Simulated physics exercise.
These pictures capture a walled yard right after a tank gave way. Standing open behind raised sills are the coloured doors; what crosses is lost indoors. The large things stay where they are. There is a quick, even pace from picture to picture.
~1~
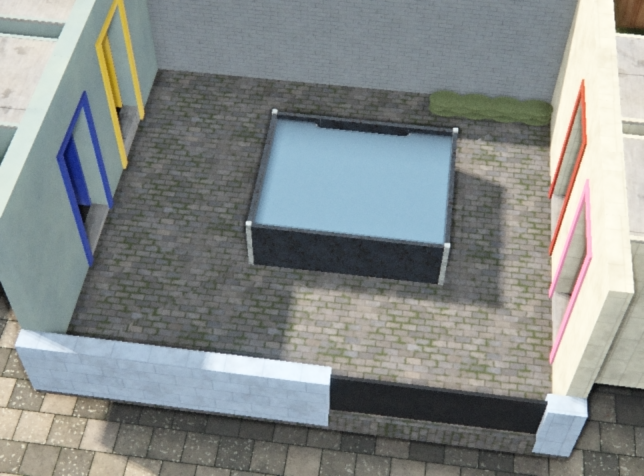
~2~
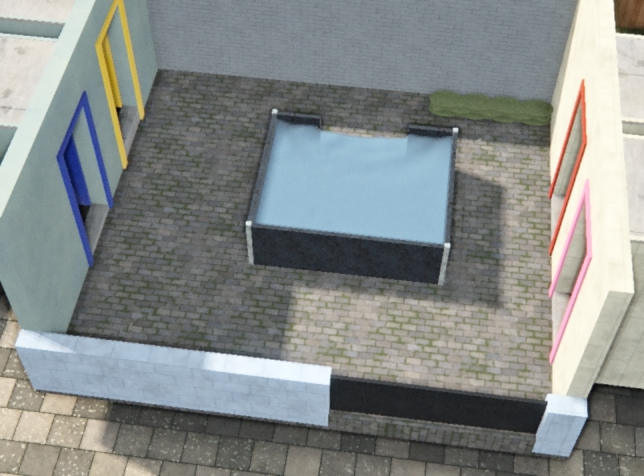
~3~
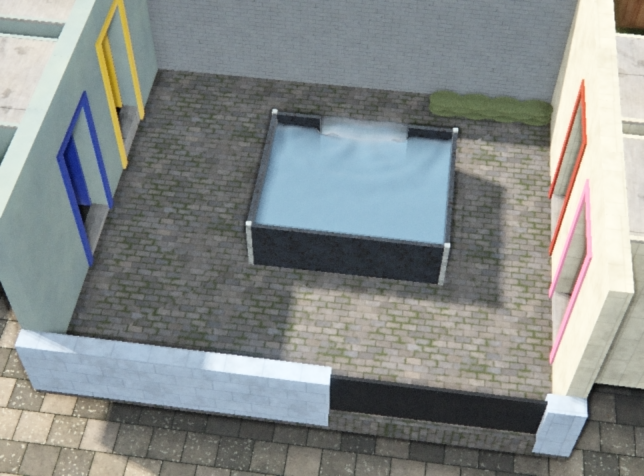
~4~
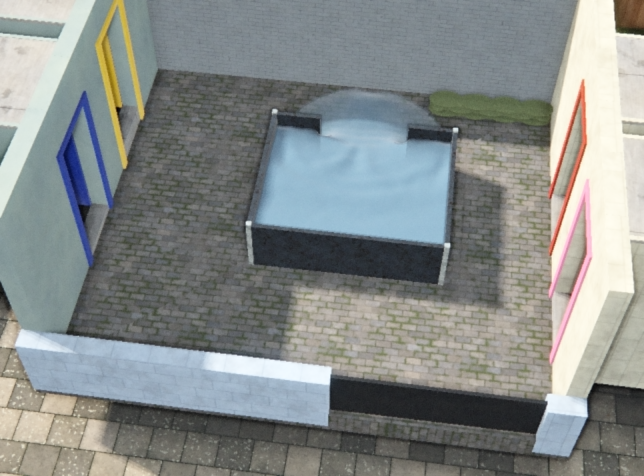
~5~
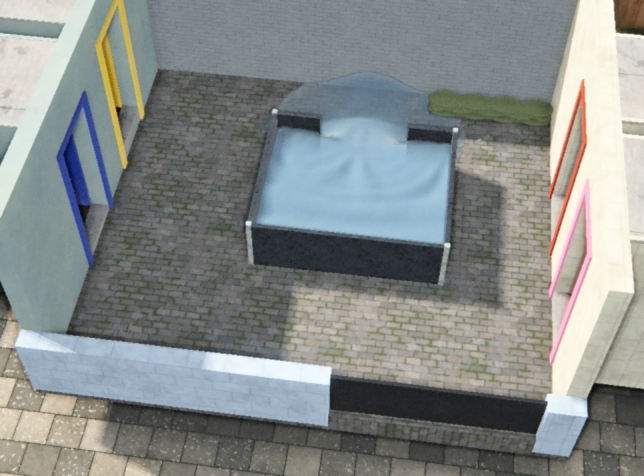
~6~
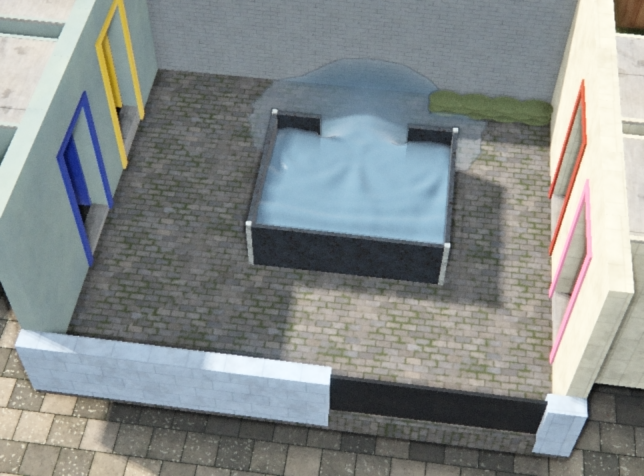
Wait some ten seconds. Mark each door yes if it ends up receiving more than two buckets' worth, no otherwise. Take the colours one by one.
Yellow door - no, red door - no, blue door - no, pink door - no.
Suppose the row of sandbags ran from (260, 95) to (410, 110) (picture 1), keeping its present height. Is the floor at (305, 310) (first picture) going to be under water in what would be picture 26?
At that place: Spared.
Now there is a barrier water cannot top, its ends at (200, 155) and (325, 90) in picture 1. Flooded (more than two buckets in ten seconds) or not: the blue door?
Blue door: Overshoots.
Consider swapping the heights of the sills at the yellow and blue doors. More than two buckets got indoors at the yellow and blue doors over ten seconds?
Looks like the yellow door exceeds the limit and the blue door stays within the limit.
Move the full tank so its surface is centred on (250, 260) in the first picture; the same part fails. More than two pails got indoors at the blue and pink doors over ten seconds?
Blue door: Exceeds the limit; pink door: Falls short.
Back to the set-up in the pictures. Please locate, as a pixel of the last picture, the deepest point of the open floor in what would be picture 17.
It will be deepest around (546, 108).
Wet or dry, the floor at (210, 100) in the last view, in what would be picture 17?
That spot would be soaked.
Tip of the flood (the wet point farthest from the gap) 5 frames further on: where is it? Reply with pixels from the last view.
Close to (169, 74).
A moment on, water covers 20 % of the floor; the yellow door not reached, the red door not reached, the blue door not reached, the pink door not reached.
Next, water covers 35 % of the floor; the yellow door wet at the sill, nothing in, the red door not reached, the blue door not reached, the pink door not reached.
Then, water covers 65 % of the floor; the yellow door wet at the sill, nothing in, the red door wet at the sill, nothing in, the blue door wet at the sill, nothing in, the pink door wet at the sill, nothing in.
Later, water covers 90 % of the floor; the yellow door wet at the sill, nothing in, the red door wet at the sill, nothing in, the blue door wet at the sill, nothing in, the pink door wet at the sill, nothing in.
In the end, water covers 95 % of the floor; the yellow door wet at the sill, nothing in, the red door wet at the sill, nothing in, the blue door under two buckets in, the pink door under two buckets in.
